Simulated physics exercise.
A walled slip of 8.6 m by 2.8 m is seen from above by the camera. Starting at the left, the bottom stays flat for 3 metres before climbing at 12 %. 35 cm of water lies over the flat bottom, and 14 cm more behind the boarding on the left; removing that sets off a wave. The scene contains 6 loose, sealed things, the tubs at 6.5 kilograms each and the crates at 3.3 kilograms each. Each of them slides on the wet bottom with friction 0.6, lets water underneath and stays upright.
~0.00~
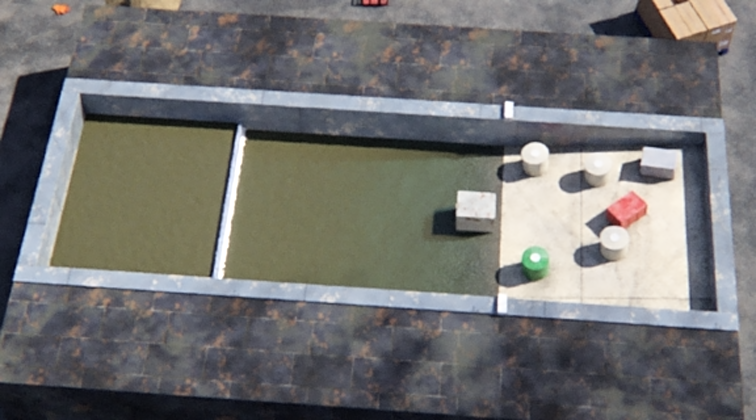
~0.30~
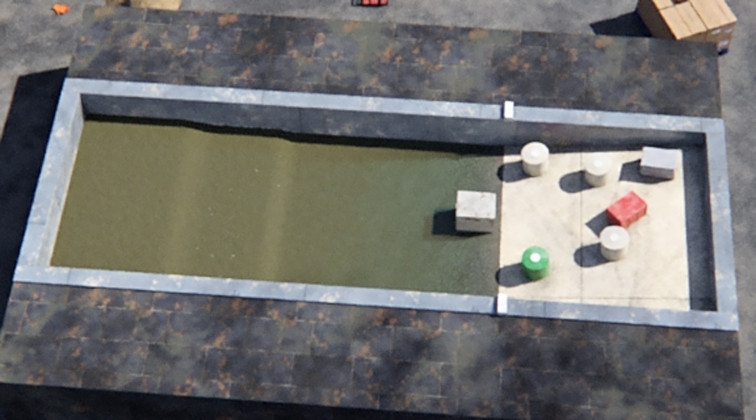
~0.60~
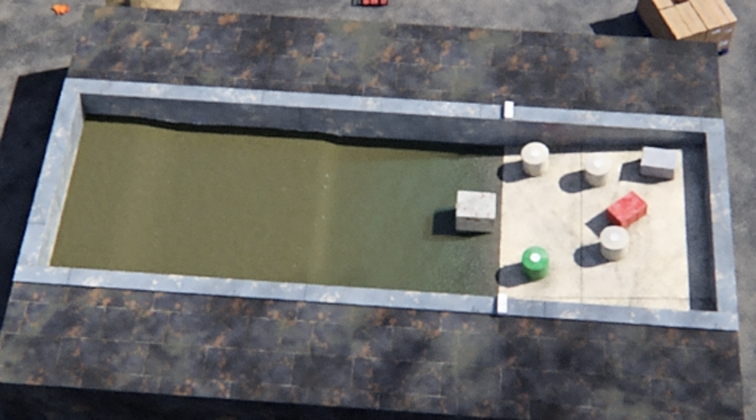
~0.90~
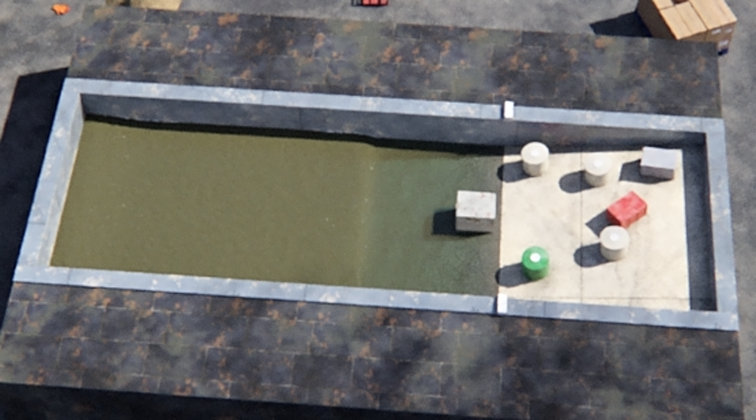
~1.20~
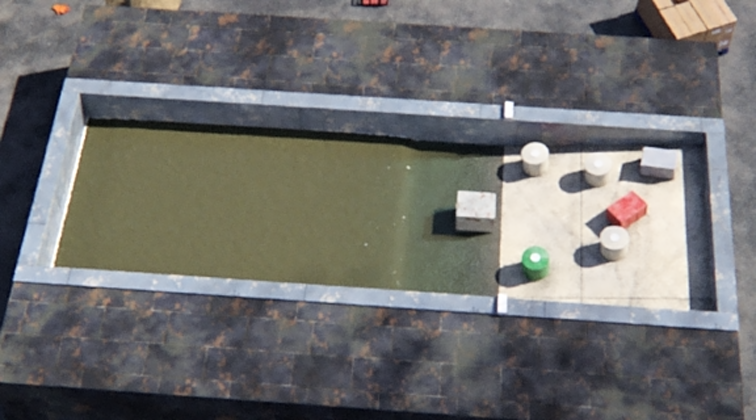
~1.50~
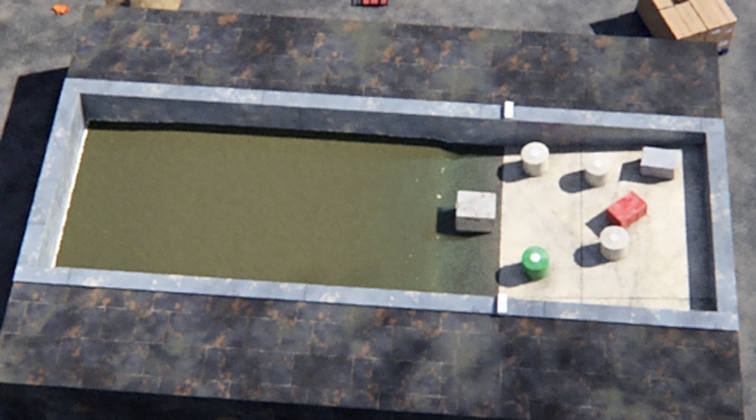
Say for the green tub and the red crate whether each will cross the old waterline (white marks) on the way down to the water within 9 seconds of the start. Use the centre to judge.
I expect the green tub will go over the marks, I expect the red crate won't go over the marks.
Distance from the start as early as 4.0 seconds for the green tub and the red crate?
Shifts: Around 10 and 0 cm.
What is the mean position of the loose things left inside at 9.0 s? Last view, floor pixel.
Roughly at (543, 212).
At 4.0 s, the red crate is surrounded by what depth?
Depth approx. 1 cm.
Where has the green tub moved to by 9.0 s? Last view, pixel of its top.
Roughly at (376, 273).
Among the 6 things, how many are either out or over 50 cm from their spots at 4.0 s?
0.
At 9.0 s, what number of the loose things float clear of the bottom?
Then: 2.
After 2.1 s the green tub is near (538, 258), 0.0 m from its start, aground; the red crate is near (629, 206), 0.0 m from its start, aground; 0 of 6 are over the mark; 0 afloat.
After 4.0 s the green tub is near (548, 255), 0.1 m from its start, aground; the red crate is near (629, 206), 0.0 m from its start, aground; 0 of 6 are over the mark; 0 afloat.
After 6.3 s the green tub is near (427, 275), 1.4 m from its start, afloat; the red crate is near (629, 206), 0.0 m from its start, aground; 2 of 6 are over the mark; 2 afloat.
After 9.0 s the green tub is near (376, 273), 2.1 m from its start, afloat; the red crate is near (629, 206), 0.0 m from its start, aground; 2 of 6 are over the mark; 2 afloat.
